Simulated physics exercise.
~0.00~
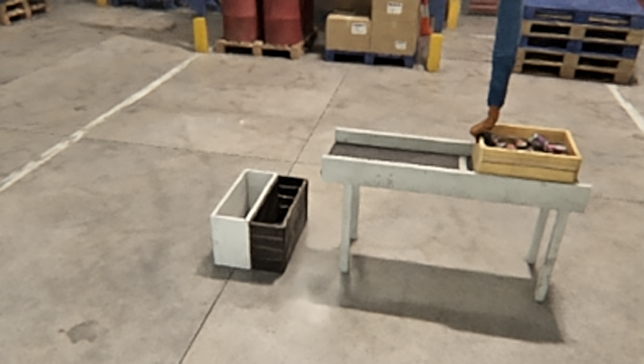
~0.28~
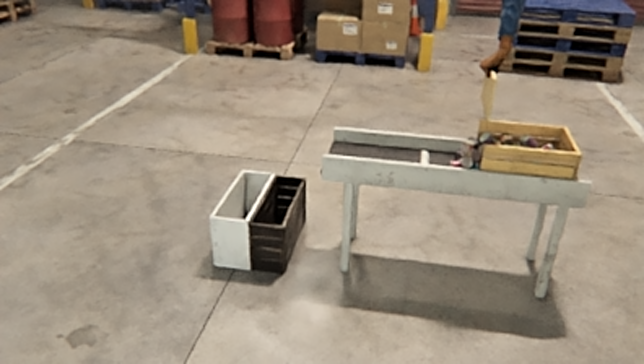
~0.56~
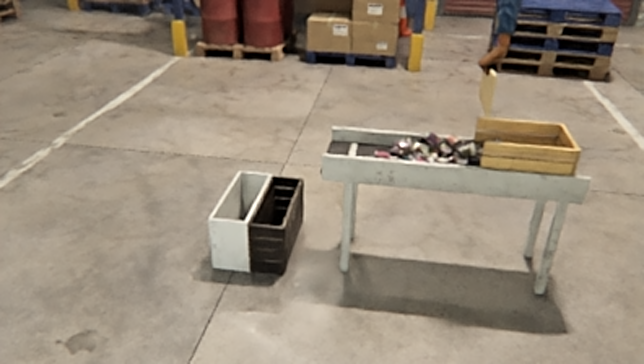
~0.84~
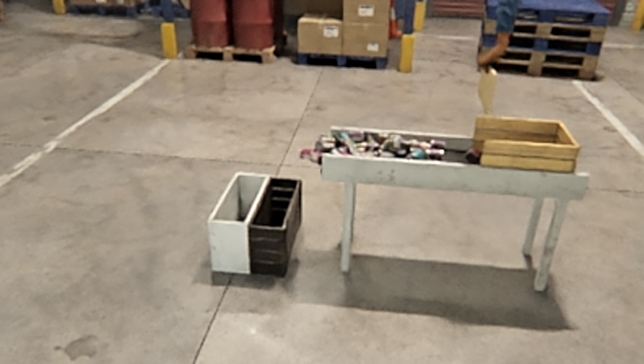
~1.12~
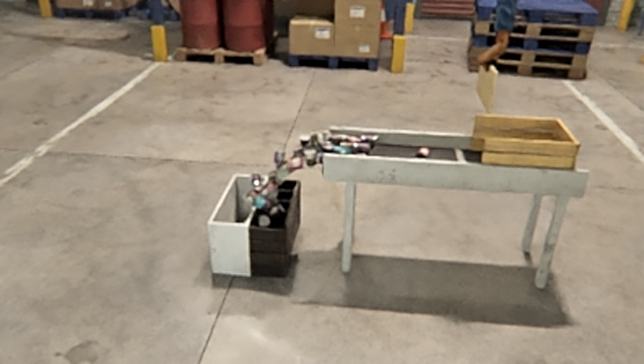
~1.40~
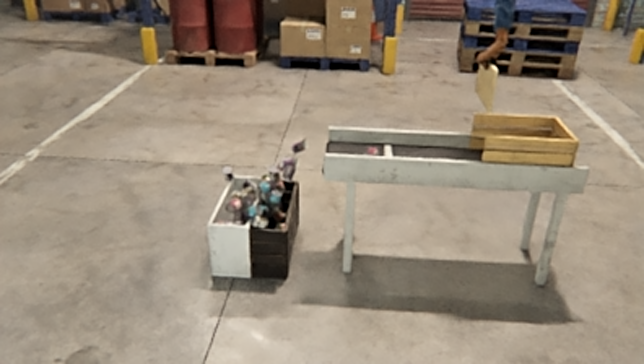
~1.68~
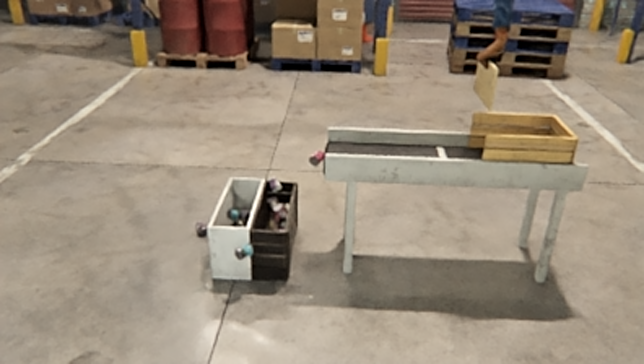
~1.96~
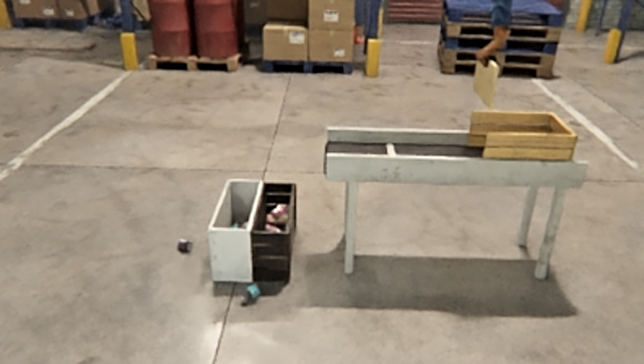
At the start, a wooden pen full of small tins sits at the right end of a raised belt, with a hand at its gate and a white box and a black tote standing together on the floor to the left. The hand lifts the gate, and the tins begin to slide left along the belt. They spread into a long cluster, reach the end and tumble off in a stream towards the two containers. Most land inside, while a few last ones trail behind. Finally the belt is clear, more tins have gone into the black tote than the white box, and two lie on the floor.
